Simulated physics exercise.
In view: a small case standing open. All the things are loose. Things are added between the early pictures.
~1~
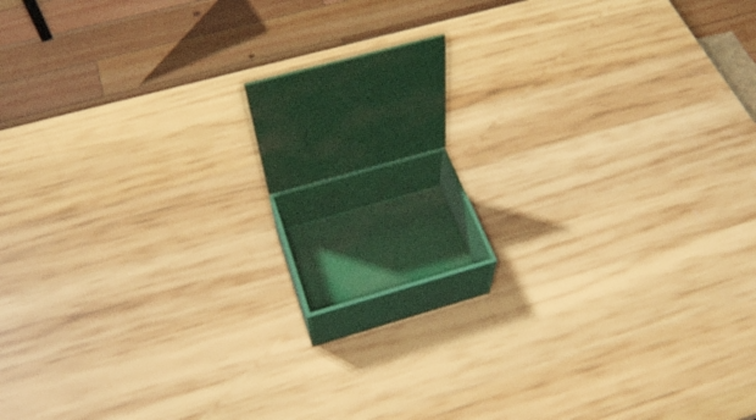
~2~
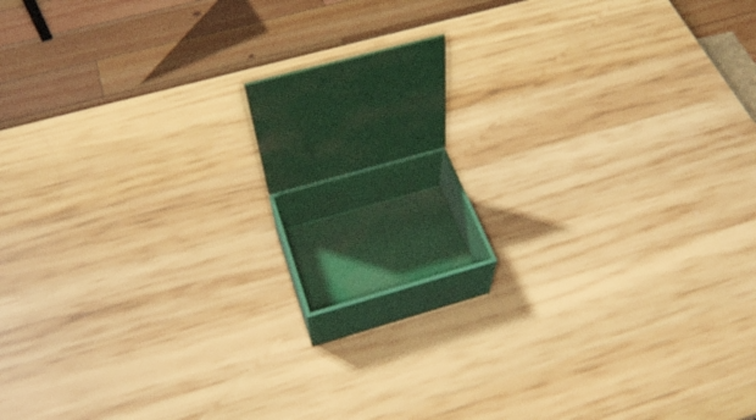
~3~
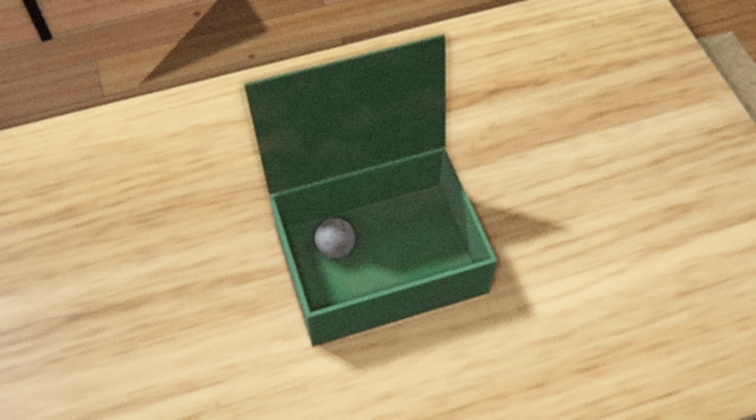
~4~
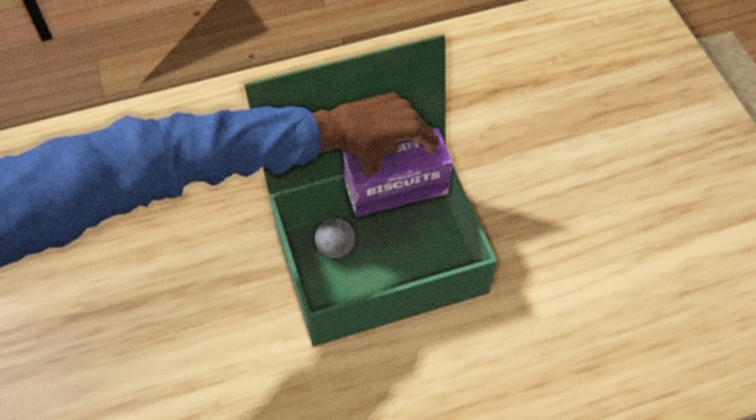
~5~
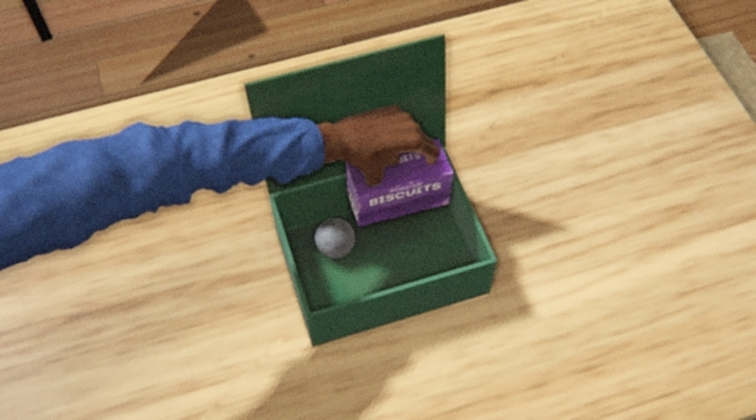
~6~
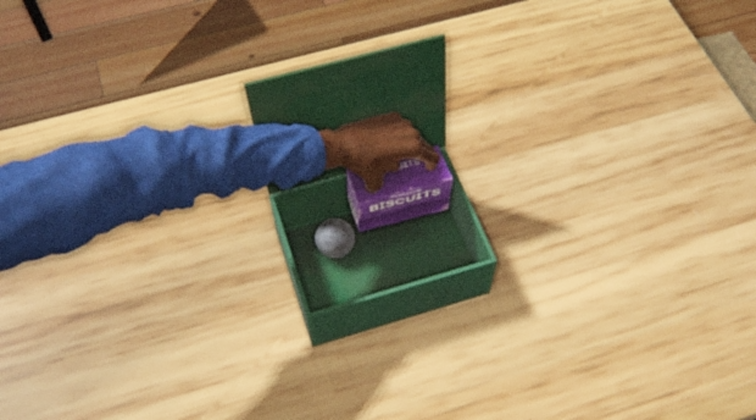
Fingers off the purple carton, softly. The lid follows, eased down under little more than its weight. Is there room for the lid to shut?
The lid sits on the rim.
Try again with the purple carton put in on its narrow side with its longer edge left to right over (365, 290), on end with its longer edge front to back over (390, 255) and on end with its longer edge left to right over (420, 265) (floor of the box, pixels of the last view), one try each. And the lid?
In the first case it closes; in the second case it stays ajar; in the third case it is held up.
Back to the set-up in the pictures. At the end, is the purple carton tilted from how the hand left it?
The purple carton keeps its pose.
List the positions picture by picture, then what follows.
In the first frame, the last thing is not in view yet.
In the second frame, the last thing is not in view yet.
In the third frame, the last thing is not in view yet; grey ball (335, 238).
In the fourth frame, on its way; purple carton (397, 172); grey ball (335, 238).
In the fifth frame, on its way; purple carton (399, 183); grey ball (335, 238).
In the sixth frame, in place under the hand; purple carton (399, 189); grey ball (335, 238).
Then, 1.30 s after the last picture, lid 78° above the rim; purple carton slid a little near (398, 211).
Then, 1.90 s after the last picture, lid 36° above the rim; purple carton slid a little near (398, 211).
At rest, lid shut; moved from the start, purple carton; grey ball in place. Seen from the same camera at the end, purple carton near (398, 211).
